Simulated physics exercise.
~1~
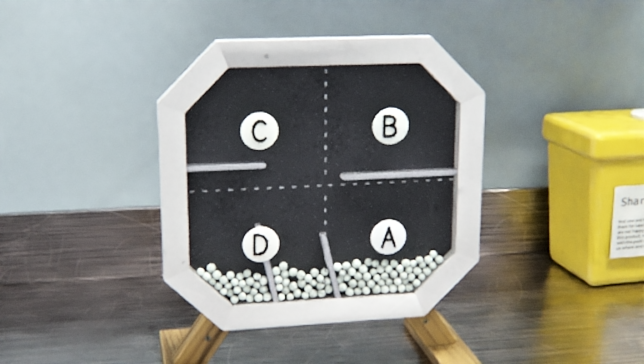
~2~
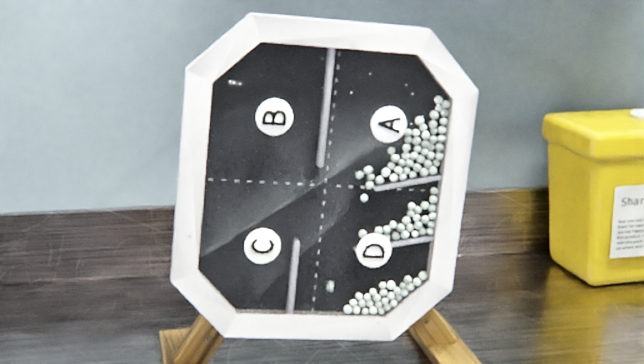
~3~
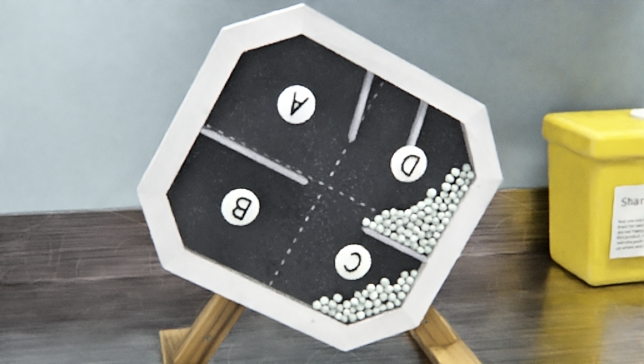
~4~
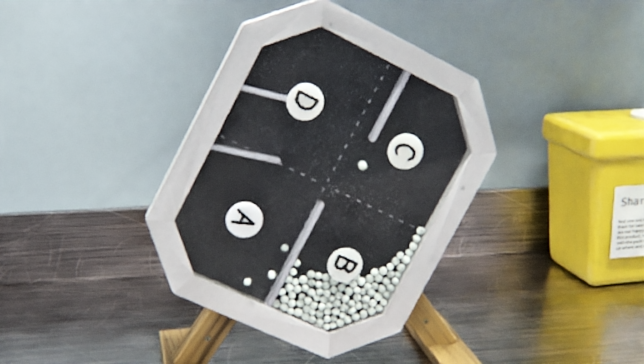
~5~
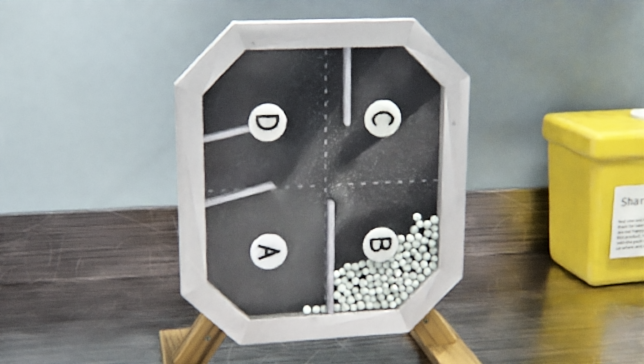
An eight-sided case swings anticlockwise on its stand, tumbling white beads that settle mostly by B.
